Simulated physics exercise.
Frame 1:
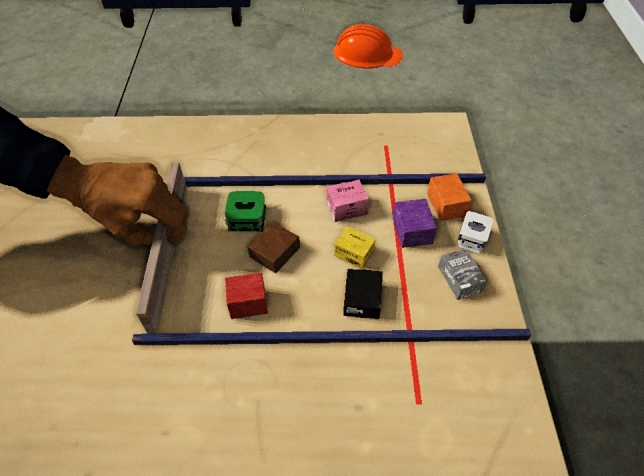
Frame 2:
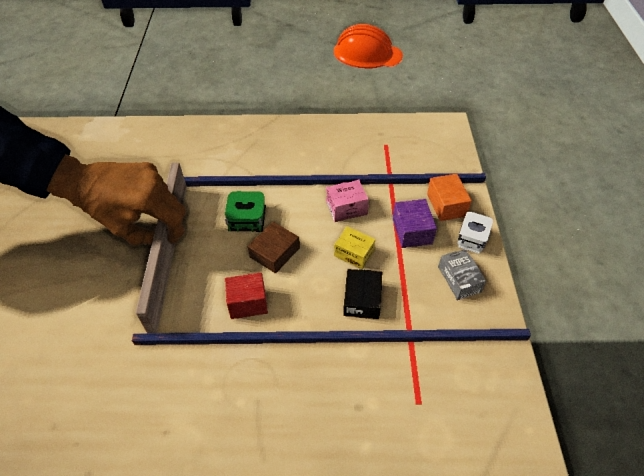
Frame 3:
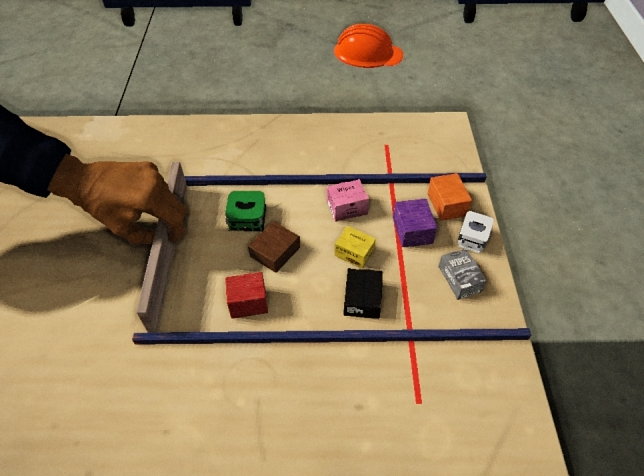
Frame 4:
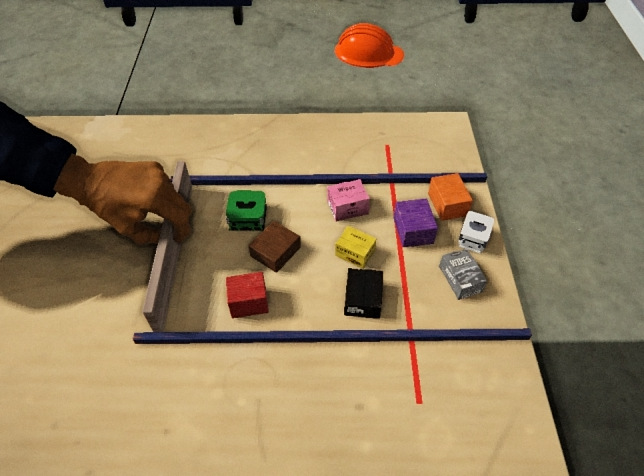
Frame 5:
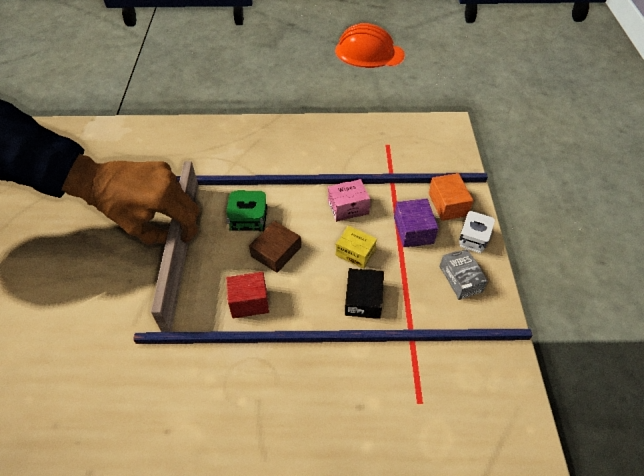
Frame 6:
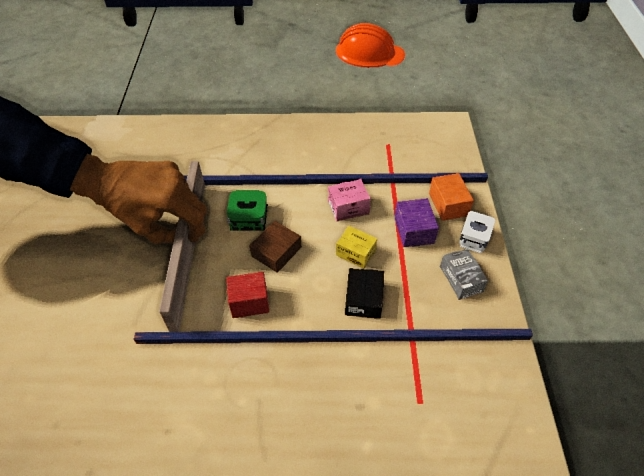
To begin with, a hand holds an upright board at the left end of a channel between two blue rails, with scattered colored blocks and a red line to its right. The hand then slides the board slightly rightward, narrowing the gap, while the blocks stay practically still.
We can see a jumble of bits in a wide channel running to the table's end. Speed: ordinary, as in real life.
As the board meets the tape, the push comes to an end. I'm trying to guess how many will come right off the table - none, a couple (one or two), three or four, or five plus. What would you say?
I would say none at all.
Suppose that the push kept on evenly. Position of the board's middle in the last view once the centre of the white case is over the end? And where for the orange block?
About (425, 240), and (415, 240) for the other.
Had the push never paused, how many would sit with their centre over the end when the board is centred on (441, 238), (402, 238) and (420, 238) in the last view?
3, 0, 1.
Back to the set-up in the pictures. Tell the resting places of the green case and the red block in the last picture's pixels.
Answer: First (415, 207), after that (428, 295).
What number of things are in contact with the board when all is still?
It's 3 of them.
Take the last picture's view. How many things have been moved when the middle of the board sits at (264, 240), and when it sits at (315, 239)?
The counts are 3 and 6.
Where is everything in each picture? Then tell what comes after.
The first picture shows white case (474, 233); orange block (449, 197); grey box (462, 274); board (165, 242); tape (399, 251).
The second picture shows orange block (449, 197); red block (246, 296).
The third picture shows grey box (462, 274); brown block (275, 246).
The fourth picture shows white case (475, 233); green case (247, 211).
The fifth picture shows orange block (450, 197); pink box (349, 201).
The sixth picture shows white case (476, 233); orange block (451, 197); grey box (464, 273); board (185, 240); tape (401, 250).
Soon after, none off yet; white case at rest near (476, 233); orange block at rest near (451, 197); grey box at rest near (464, 273).
In the end, the number that fall off is zero.
